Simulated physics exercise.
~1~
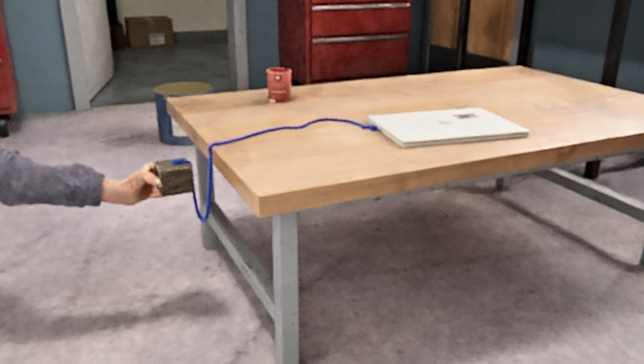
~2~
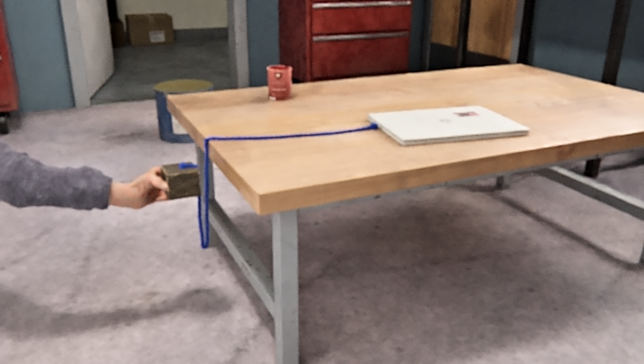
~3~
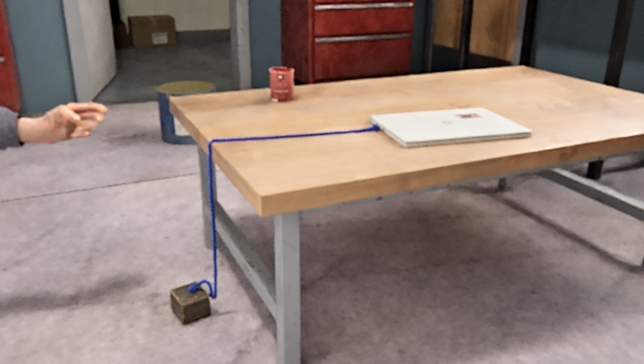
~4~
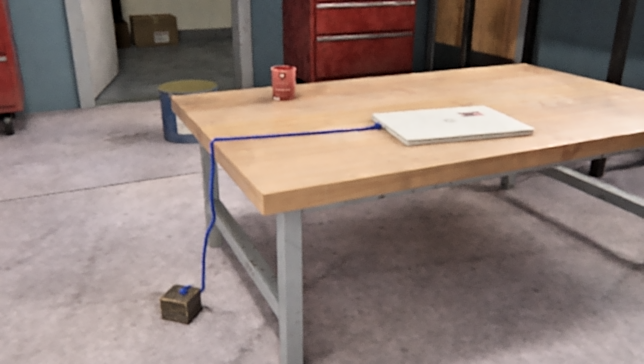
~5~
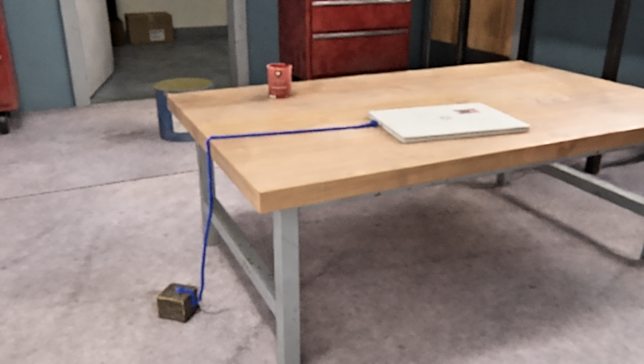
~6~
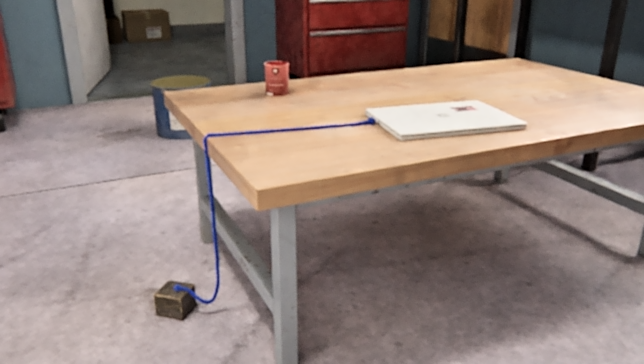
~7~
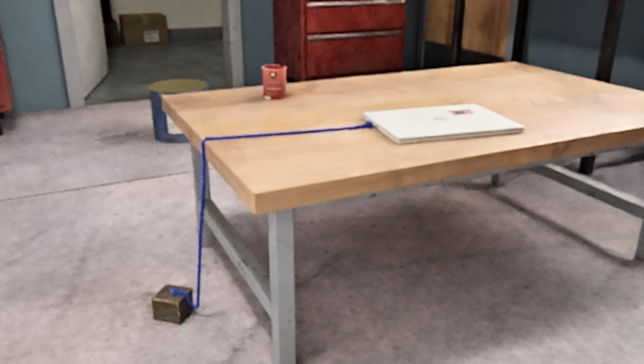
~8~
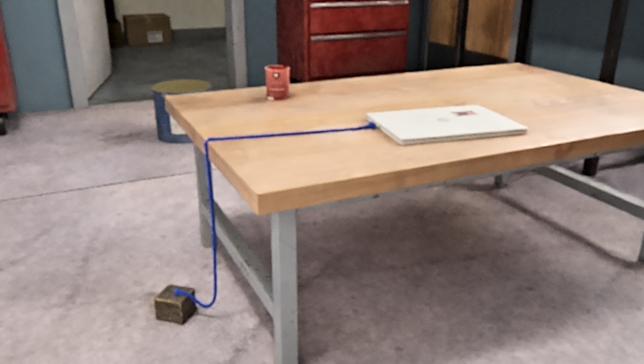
We see a hand holding a black block beside a wooden workbench, a blue cord running from it across the tabletop to a white laptop. The hand lets go and withdraws, and the block drops to the floor, where it rests while the laptop and red cup stay put.
